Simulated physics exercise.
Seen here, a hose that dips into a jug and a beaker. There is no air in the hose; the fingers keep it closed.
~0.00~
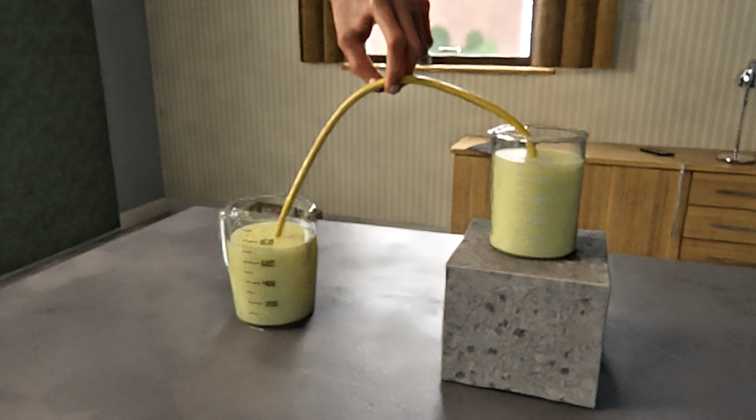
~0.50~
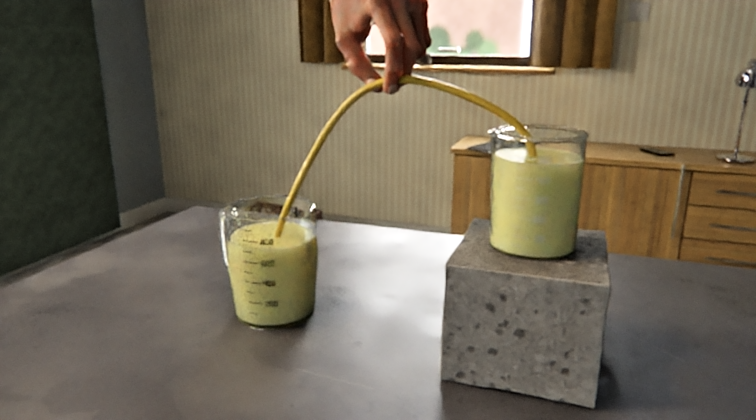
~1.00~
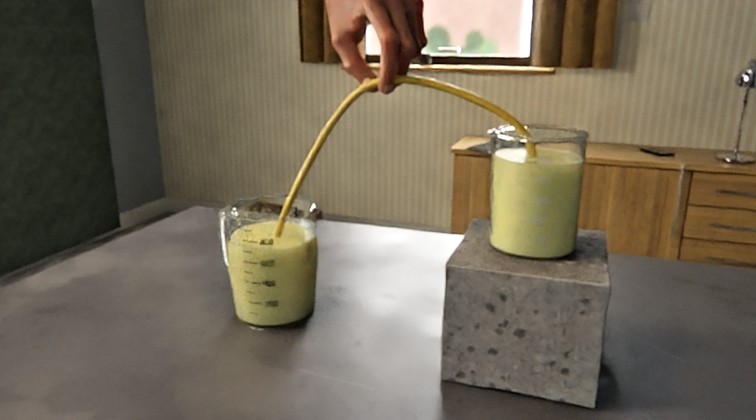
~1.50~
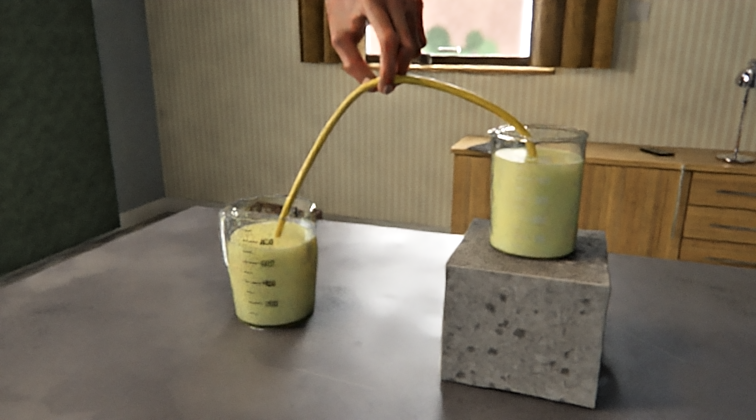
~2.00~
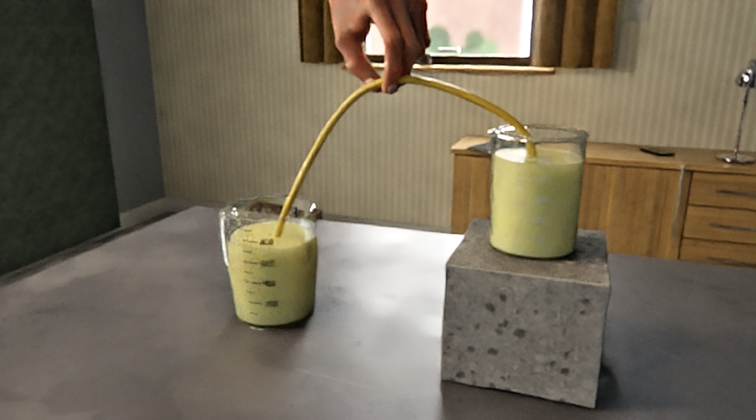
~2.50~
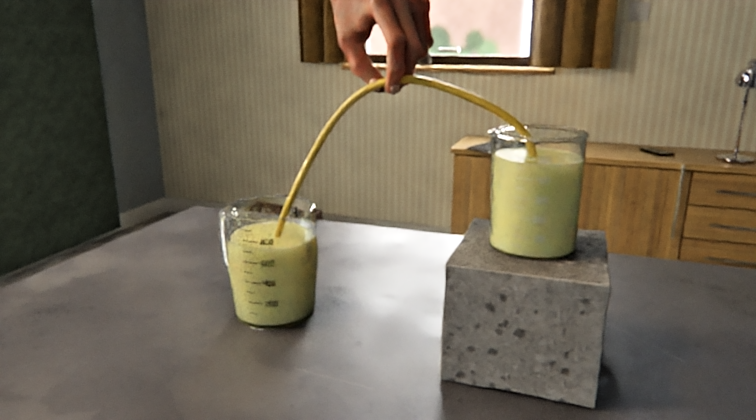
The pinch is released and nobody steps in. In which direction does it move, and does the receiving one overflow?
The lemonade goes leftwards; the receiving one overflows.
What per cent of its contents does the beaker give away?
About 85 per cent.
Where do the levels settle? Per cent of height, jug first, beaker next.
About 100 and 10 per cent.
After 8.0 s, the jug is nearly full; the beaker is about half full.
After 20.0 s, the jug is full to the brim; the beaker is about a quarter full; some has gone over the lower rim.
After 45.0 s, the jug is full to the brim; the beaker is nearly empty; some has gone over the lower rim.
